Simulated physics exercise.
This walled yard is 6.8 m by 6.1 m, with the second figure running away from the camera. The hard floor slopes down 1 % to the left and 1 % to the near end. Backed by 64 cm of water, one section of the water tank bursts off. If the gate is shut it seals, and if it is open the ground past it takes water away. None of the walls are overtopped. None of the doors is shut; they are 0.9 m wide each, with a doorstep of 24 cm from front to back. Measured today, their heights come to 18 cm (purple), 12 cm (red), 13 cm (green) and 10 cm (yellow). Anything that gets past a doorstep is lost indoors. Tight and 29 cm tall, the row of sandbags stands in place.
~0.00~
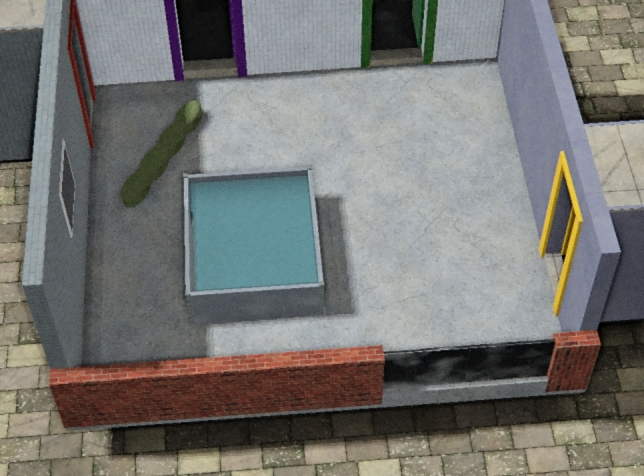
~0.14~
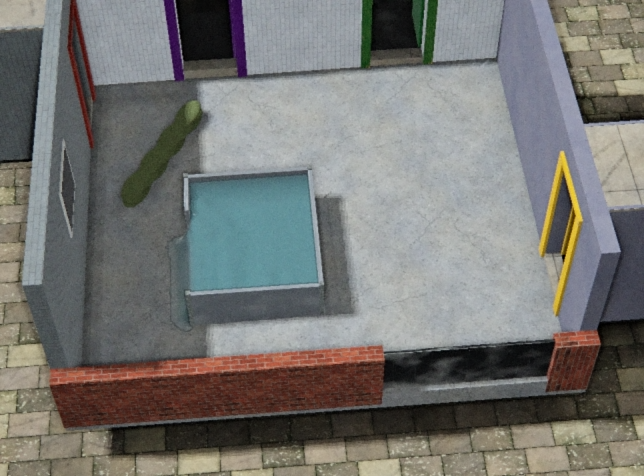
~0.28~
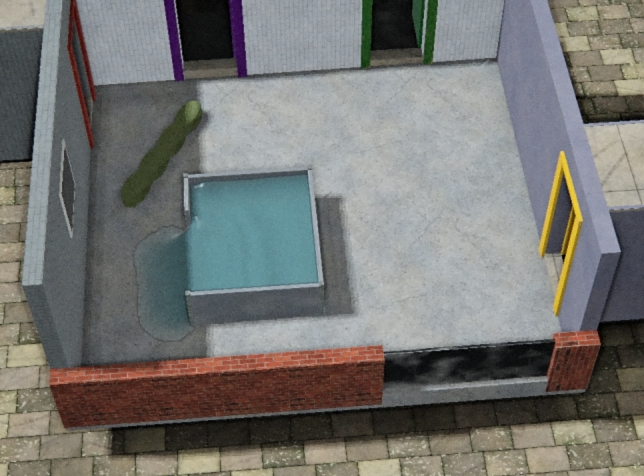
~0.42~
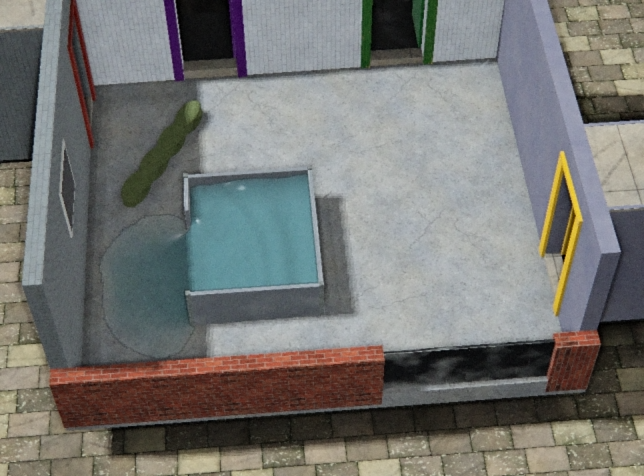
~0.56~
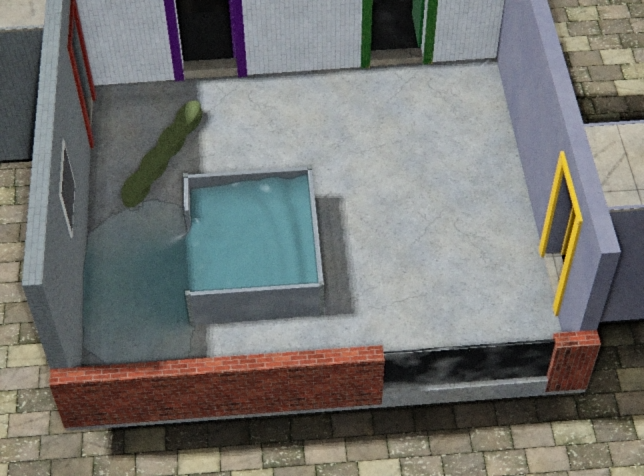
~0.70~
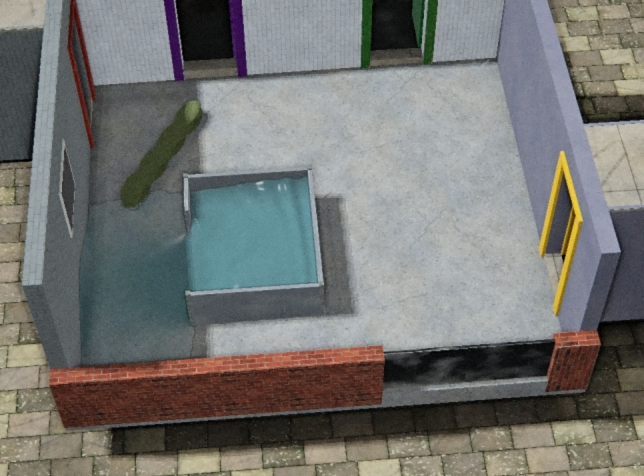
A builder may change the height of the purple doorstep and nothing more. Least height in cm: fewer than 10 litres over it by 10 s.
Approx. 6.5 cm.
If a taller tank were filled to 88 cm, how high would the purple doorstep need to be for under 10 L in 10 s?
In that case, roughly 10.5 cm.
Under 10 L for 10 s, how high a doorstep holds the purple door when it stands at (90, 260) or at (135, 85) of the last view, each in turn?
In turn: About 39 cm, about 17 cm.
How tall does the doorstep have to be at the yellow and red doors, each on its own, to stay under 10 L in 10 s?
Roughly 11.0 cm for the yellow door and roughly 11.5 cm for the red door.
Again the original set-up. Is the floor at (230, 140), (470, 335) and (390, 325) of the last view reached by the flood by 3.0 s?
Listed order - unwetted, unwetted, soaked through.
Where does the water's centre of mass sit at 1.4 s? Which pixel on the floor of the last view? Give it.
Centre estimate: (191, 275) px, approximately.
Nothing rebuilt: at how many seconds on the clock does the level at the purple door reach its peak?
Peak time: About 3.6 s.
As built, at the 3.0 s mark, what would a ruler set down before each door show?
Depths in cm: Purple 9, red 7, green 0, yellow 0.
After 1.4 s water covers 15 % of the floor, deepest (57 cm) near (81, 402); it has not reached the purple door.
After 3.0 s water covers 40 % of the floor, deepest (34 cm) near (81, 402); 9 cm at the purple door, 0 litres in over its 18 cm doorstep.
After 10.0 s water covers 95 % of the floor, deepest (10 cm) near (87, 256); 4 cm at the purple door, 0 litres in over its 18 cm doorstep.
At the purple door as built, the water arrived by 2.7 s and peaked near 10 cm at 3.6 s.
Run again over the same 10 s with other heights there, 13 litres in over 6 cm, 4 litres over 8 cm. The limit of 10 litres is kept from about 6.5 cm up.
